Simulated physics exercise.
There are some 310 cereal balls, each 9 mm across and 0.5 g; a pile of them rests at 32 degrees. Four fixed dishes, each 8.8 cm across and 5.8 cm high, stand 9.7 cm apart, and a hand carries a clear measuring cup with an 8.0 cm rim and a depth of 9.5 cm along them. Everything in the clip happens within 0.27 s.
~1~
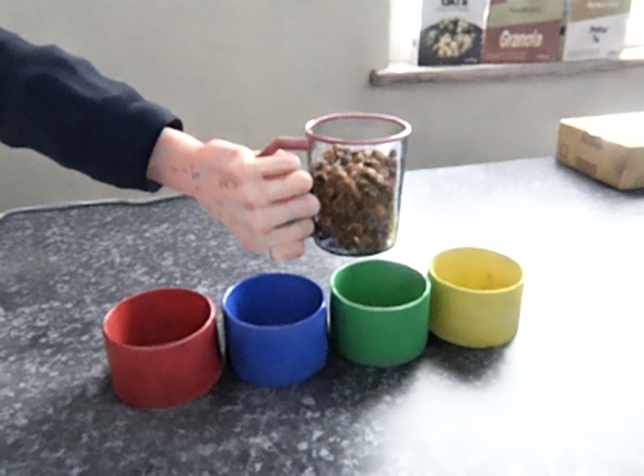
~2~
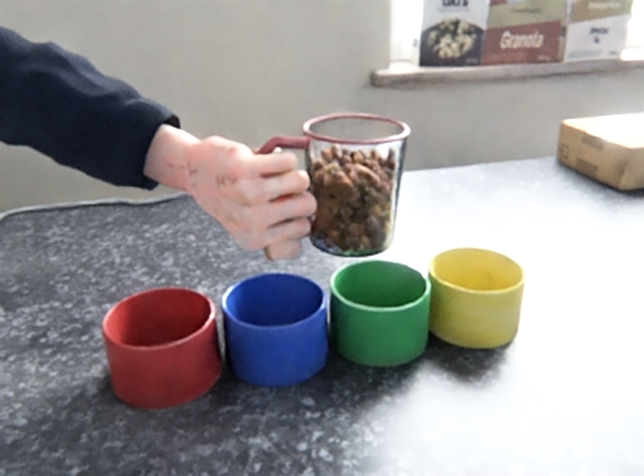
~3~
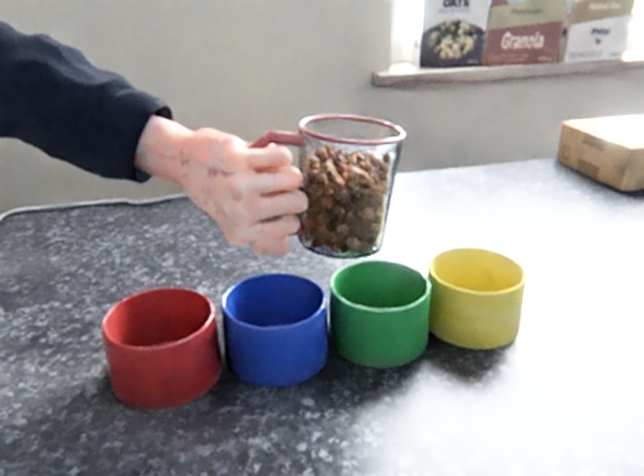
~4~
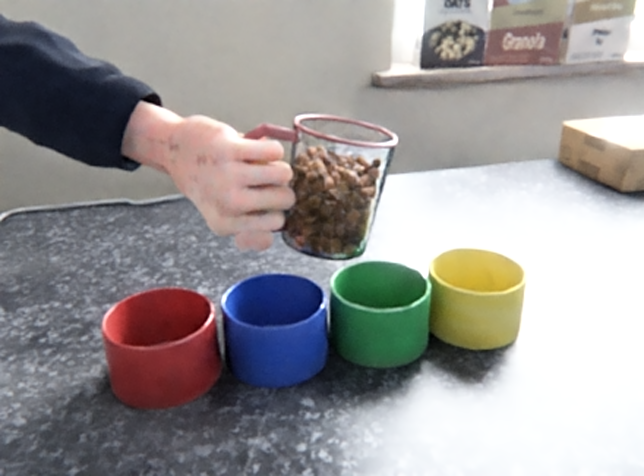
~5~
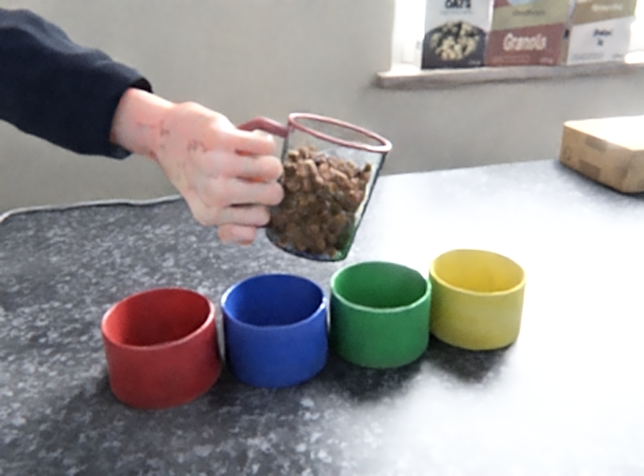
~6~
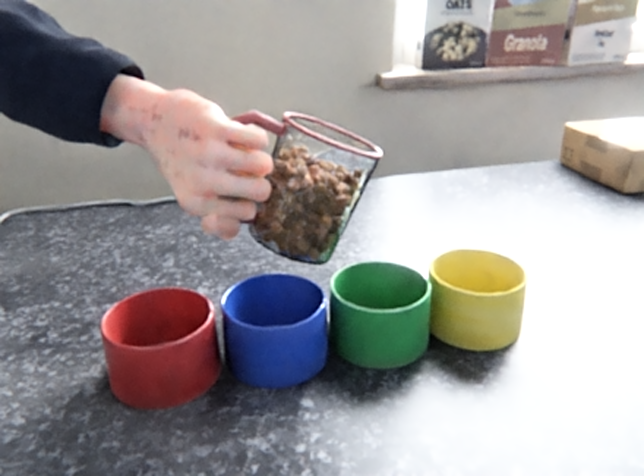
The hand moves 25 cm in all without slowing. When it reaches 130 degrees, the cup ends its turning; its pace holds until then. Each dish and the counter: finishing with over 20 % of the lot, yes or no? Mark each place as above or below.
Marks: Red above, blue below, green below, yellow below, counter below.
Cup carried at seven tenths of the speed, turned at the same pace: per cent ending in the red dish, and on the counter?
Red 20, counter 20.
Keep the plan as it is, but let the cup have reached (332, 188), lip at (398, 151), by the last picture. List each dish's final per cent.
Final shares - red 0 %, blue 90 %, green 0 %, yellow 0 %.
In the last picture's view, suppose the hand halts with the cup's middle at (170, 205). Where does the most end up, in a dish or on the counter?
Result: Largest portion at blue.
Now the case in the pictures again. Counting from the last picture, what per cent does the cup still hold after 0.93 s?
I'd put it at roughly 65 per cent.
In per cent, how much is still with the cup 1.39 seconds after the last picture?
Around 0 in a hundred.
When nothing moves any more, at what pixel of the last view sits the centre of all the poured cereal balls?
Centre at rest: Approx. (162, 346) px.
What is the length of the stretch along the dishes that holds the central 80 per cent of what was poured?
About 6 cm.
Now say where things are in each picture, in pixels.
Cup at (356, 185), tilt 0 degrees, lip at (404, 124), moved 0.0 cm; middle of the pieces at (356, 204); yellow dish at (476, 268); green dish at (380, 283); blue dish at (275, 299); red dish at (160, 316), in the first frame.
Cup at (354, 186), tilt 1 degrees, lip at (403, 126), moved 0.2 cm; middle of the pieces at (353, 204), in the second frame.
Cup at (346, 187), tilt 5 degrees, lip at (399, 130), moved 0.9 cm; middle of the pieces at (344, 205), in the third frame.
Cup at (334, 188), tilt 11 degrees, lip at (392, 136), moved 1.9 cm; middle of the pieces at (330, 207), in the fourth frame.
Cup at (323, 189), tilt 17 degrees, lip at (385, 143), moved 2.8 cm; middle of the pieces at (317, 208), in the fifth frame.
Cup at (311, 190), tilt 23 degrees, lip at (377, 150), moved 3.8 cm; middle of the pieces at (303, 209); yellow dish at (478, 270); green dish at (380, 284); blue dish at (274, 300); red dish at (158, 316), in the sixth frame.
Then, 0.56 s after the last picture, tilt 82 degrees; cup holds 100 %.
Then, 0.93 s after the last picture, tilt 122 degrees; cup holds 65 %, red 25 %, blue 5 %.
Then, 1.39 s after the last picture, tilt 130 degrees; cup holds 0 %, red 90 %, blue 5 %.
In the end, red 90 %, blue 5 %, green 0 %, yellow 0 %, counter 10 %.
